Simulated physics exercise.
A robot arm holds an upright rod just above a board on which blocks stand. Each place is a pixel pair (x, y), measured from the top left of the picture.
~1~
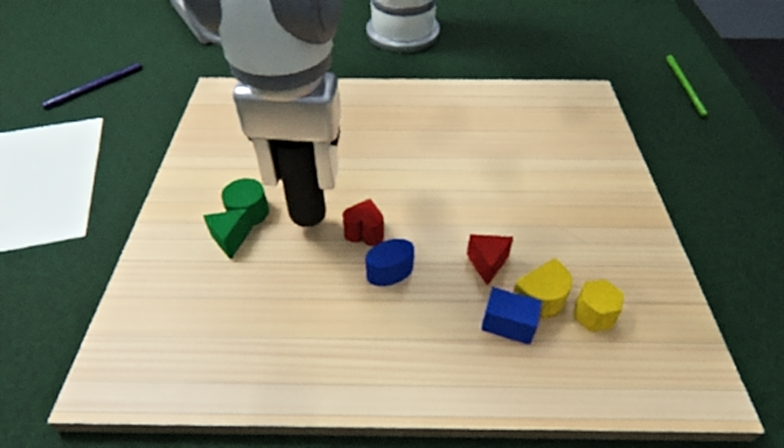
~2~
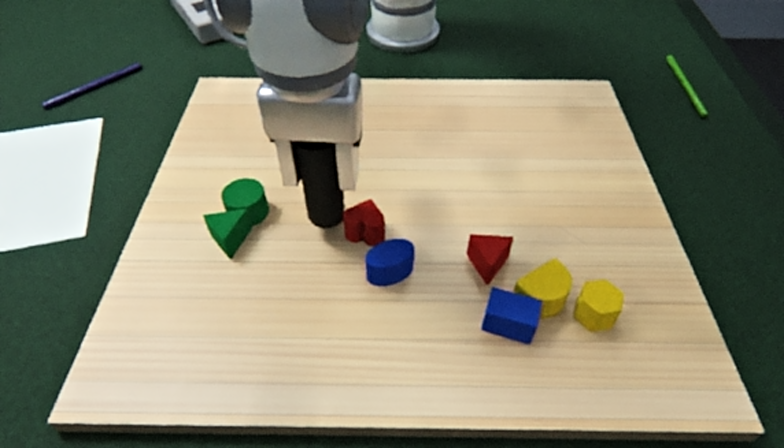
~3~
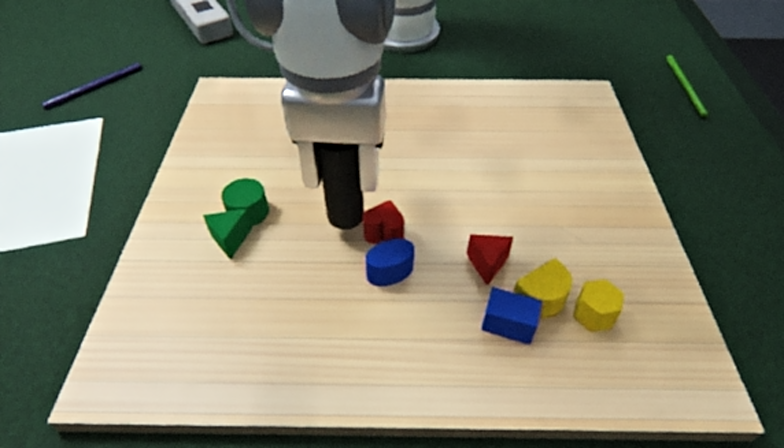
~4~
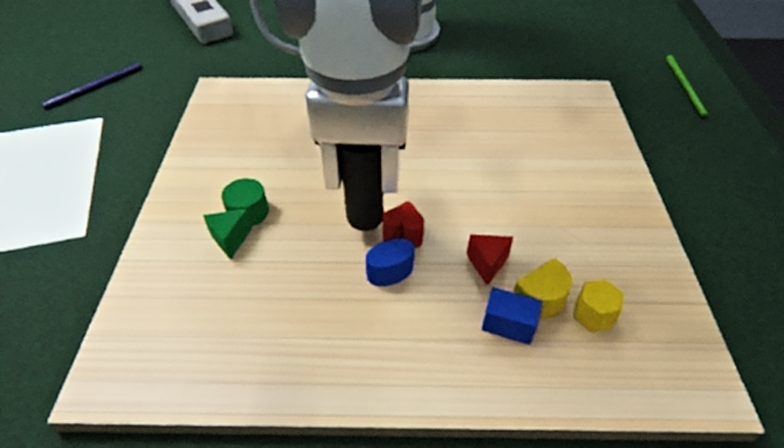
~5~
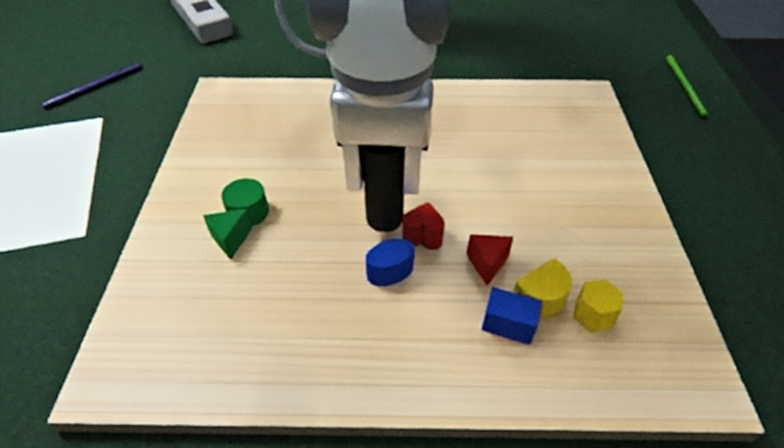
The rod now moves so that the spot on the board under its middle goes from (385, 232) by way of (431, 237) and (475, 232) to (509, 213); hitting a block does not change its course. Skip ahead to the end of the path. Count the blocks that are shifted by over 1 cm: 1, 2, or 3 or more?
My prediction: One block.
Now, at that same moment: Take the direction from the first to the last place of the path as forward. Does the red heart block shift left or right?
Towards the right-hand side.
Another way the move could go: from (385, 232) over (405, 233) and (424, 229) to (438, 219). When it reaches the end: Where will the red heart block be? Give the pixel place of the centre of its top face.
Most likely (476, 216).
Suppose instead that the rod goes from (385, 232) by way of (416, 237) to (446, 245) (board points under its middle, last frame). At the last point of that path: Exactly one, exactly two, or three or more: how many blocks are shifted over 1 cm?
Total moved: One.
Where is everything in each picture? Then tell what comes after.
In the first picture, tip of the rod (308, 215), middles of tops, red heart block (364, 213), red three-sided block (492, 245).
In the second picture, rod (327, 216), nothing pushed.
In the third picture, rod (346, 217), red heart block (385, 215).
In the fourth picture, rod (365, 218), red heart block (404, 216).
In the fifth picture, rod (385, 220), red heart block (425, 217), red three-sided block (492, 245).
On the path given first. One third of the way, rod (432, 225); red heart block (473, 220), turned 10° anticlockwise.
Two thirds of the way, rod (477, 220); red heart block (519, 216).
At the end, rod (512, 201); red heart block (550, 212), turned 55° clockwise; red three-sided block unmoved.
